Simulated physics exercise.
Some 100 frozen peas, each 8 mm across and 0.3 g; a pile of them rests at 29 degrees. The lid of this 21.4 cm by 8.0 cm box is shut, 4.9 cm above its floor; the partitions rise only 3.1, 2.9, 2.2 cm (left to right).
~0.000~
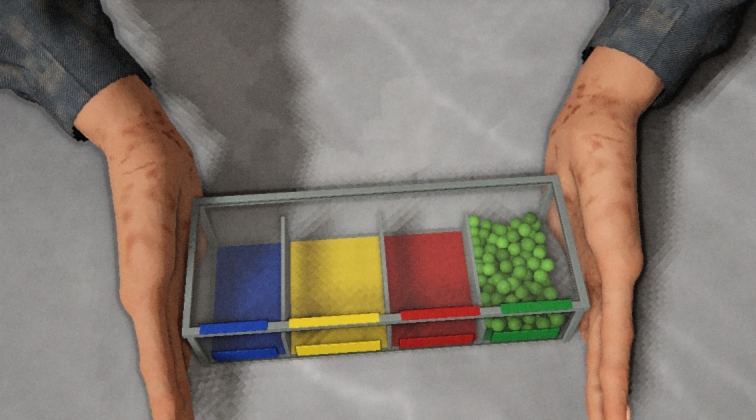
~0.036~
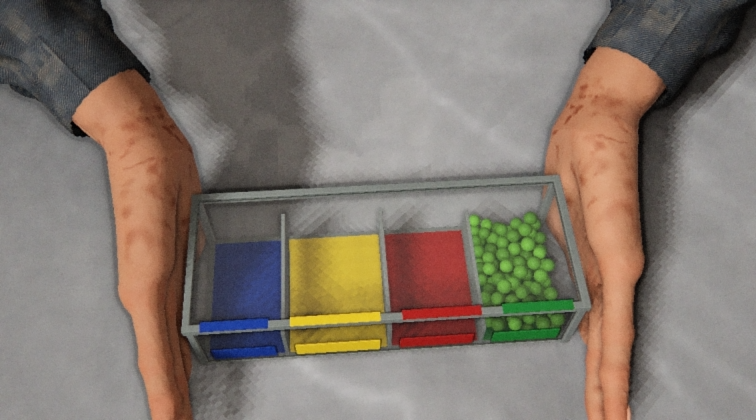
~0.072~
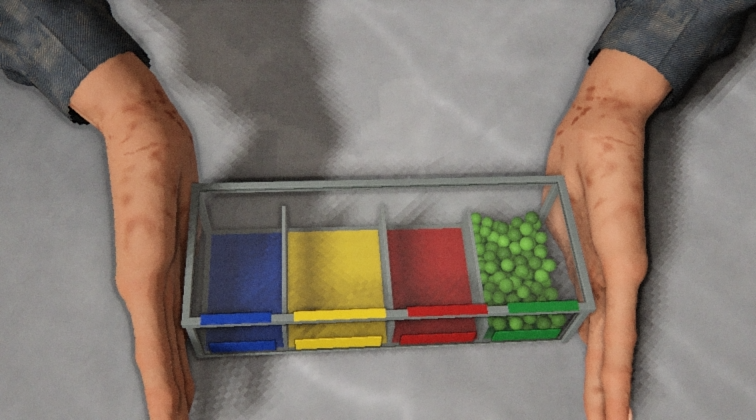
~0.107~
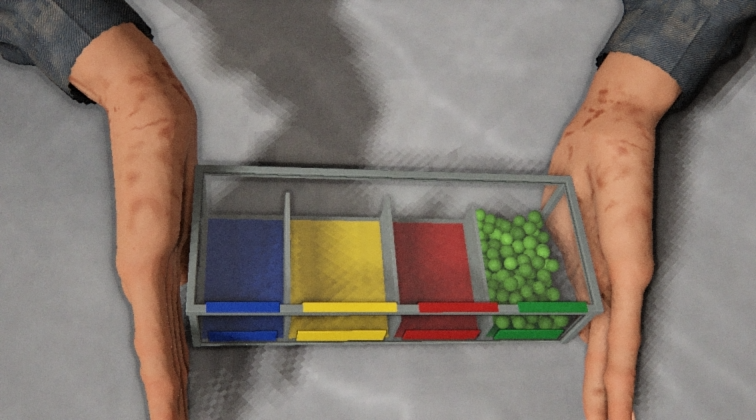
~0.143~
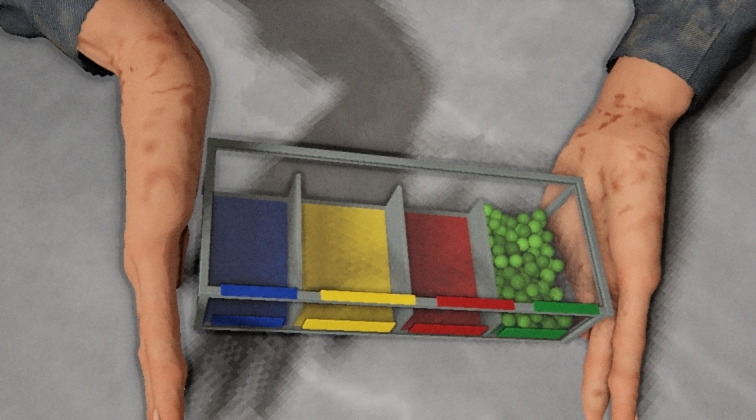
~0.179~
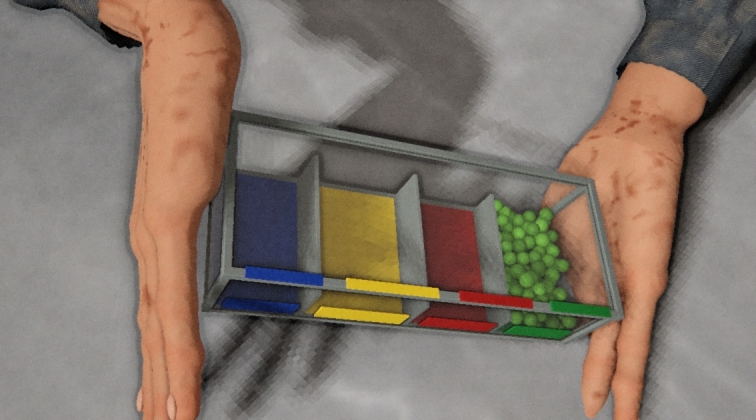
Two hands tilting a clear divided box, raising its left end while small green balls stay piled in the rightmost compartment.
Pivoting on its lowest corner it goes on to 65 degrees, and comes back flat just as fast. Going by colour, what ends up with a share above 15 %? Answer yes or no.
Red: No, blue: No, green: Yes, yellow: No.
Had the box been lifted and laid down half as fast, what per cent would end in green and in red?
Green 100, red 0.
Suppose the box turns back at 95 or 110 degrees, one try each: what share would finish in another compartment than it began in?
About 0 and 0 per cent.
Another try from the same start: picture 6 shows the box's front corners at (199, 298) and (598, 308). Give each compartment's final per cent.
Red 0, blue 0, green 100, yellow 0.
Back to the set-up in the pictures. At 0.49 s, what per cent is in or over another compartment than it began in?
About 0 per cent.
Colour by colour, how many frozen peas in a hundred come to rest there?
Red 0, blue 0, green 100, yellow 0.
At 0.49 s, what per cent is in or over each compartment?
Red 0, blue 0, green 100, yellow 0.
After 0.49 s, tilt 63 degrees; green 100 %.
After 0.71 s, tilt 22 degrees; green 100 %.
After 1.03 s, tilt 0 degrees; green 100 %.
In the end, at 1.7 s, red 0 %, blue 0 %, green 100 %, yellow 0 %.
